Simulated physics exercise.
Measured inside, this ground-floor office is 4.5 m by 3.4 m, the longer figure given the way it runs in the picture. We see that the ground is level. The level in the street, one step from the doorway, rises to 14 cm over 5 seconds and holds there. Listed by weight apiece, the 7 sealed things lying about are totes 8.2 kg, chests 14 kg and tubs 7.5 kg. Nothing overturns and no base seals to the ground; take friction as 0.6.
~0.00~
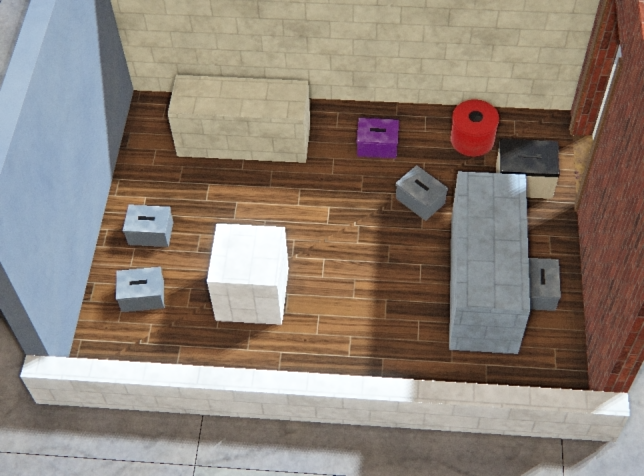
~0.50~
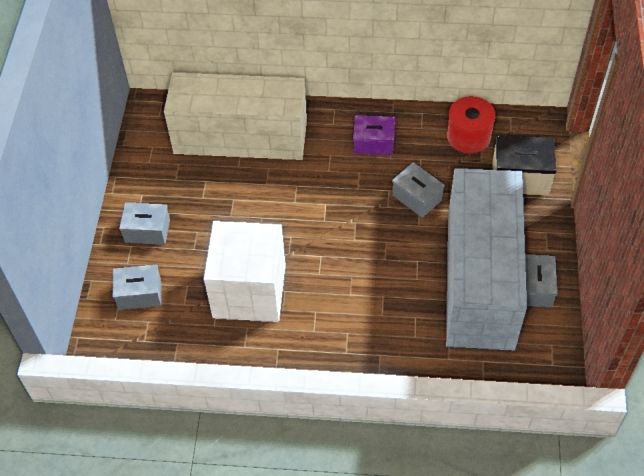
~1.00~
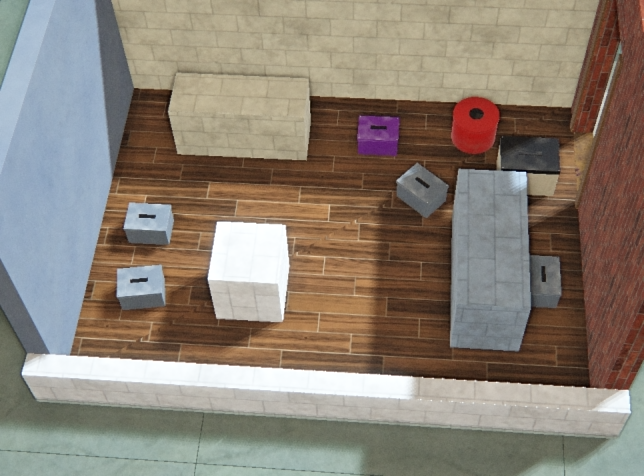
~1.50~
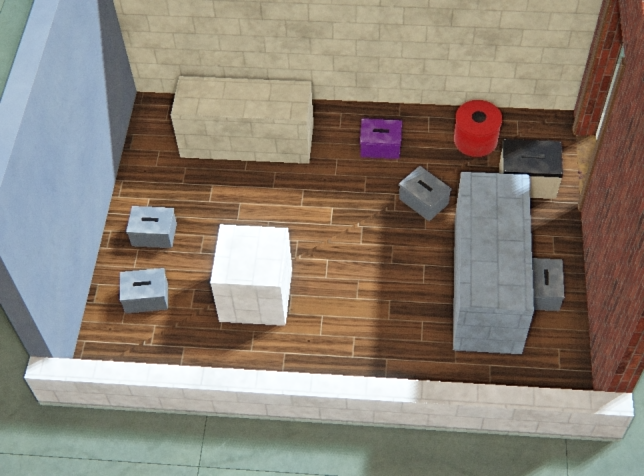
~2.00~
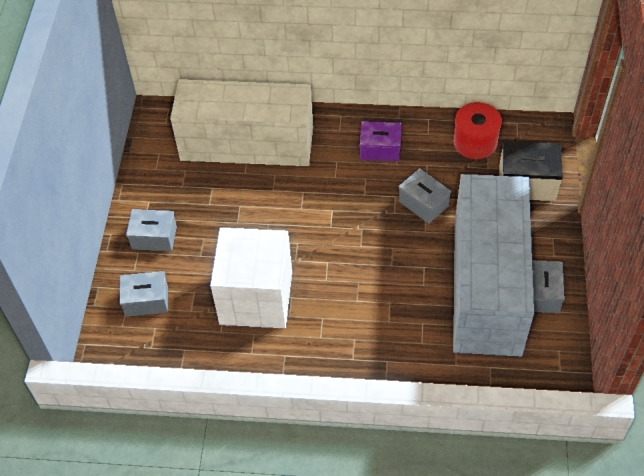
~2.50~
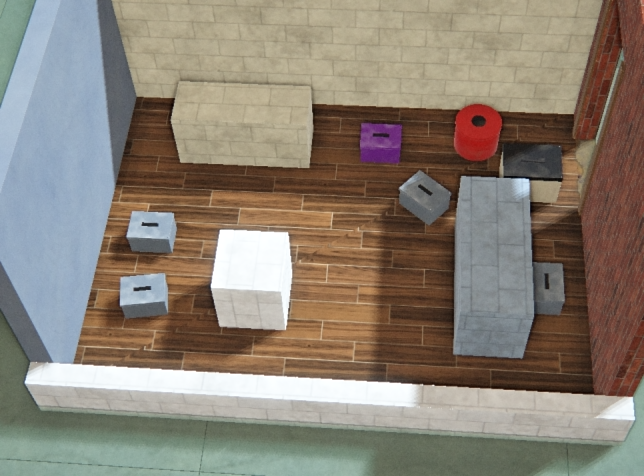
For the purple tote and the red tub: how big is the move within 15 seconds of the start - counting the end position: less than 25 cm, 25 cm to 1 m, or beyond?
The purple tote goes a long way, the red tub goes a long way.
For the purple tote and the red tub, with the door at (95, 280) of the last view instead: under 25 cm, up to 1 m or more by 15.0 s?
In that case the purple tote would have stayed about where it was and the red tub would have stayed about where it was.
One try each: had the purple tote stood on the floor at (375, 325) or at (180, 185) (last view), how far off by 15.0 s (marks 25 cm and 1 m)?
Try one: Negligible displacement; try two: Negligible displacement.
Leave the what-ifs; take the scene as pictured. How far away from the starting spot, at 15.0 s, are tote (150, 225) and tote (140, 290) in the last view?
Respectively 0 and 0 centimetres.
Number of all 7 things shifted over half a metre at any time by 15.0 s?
By my count, 3.
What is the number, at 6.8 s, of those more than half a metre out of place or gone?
That would be 1.
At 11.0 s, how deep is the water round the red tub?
Around 6 cm.
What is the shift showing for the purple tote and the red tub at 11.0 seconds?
About 40 and 120 cm by then.
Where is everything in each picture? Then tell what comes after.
In the first picture, the purple tote at (378, 131) rests on the ground; the red tub at (476, 117) rests on the ground; 0.0 m2 under water; 0 of 7 have shifted.
In the second picture, the purple tote at (374, 128) rests on the ground; the red tub at (472, 114) rests on the ground; water covers 0.0 m2; 0 of 7 have shifted.
In the third picture, the purple tote at (378, 128), on the bottom; the red tub at (476, 114) rests on the ground; water covers 0.0 m2; 0 of 7 have shifted.
In the fourth picture, the purple tote at (381, 131), on the bottom; the red tub at (479, 117) rests on the ground; 0.0 m2 under water; 0 of 7 have shifted.
In the fifth picture, the purple tote at (381, 134) rests on the ground; the red tub at (479, 119) rests on the ground; water covers 0.0 m2; 0 of 7 have shifted.
In the sixth picture, the purple tote at (381, 136) rests on the ground; the red tub at (479, 121), on the bottom; water covers 0.0 m2; 0 of 7 have shifted.
After 3.5 s the purple tote is near (381, 136), 0.0 m from its start, aground; the red tub is near (479, 121), 0.0 m from its start, aground; 0 afloat.
After 6.8 s the purple tote is near (381, 136), 0.0 m from its start, aground; the red tub is near (424, 135), 0.6 m from its start, aground; 0 afloat.
After 11.0 s the purple tote is near (339, 150), 0.4 m from its start, aground; the red tub is near (369, 171), 1.2 m from its start, aground; 1 afloat.
After 15.0 s the purple tote is near (186, 241), 2.2 m from its start, afloat; the red tub is near (342, 240), 1.9 m from its start, aground; 2 afloat.
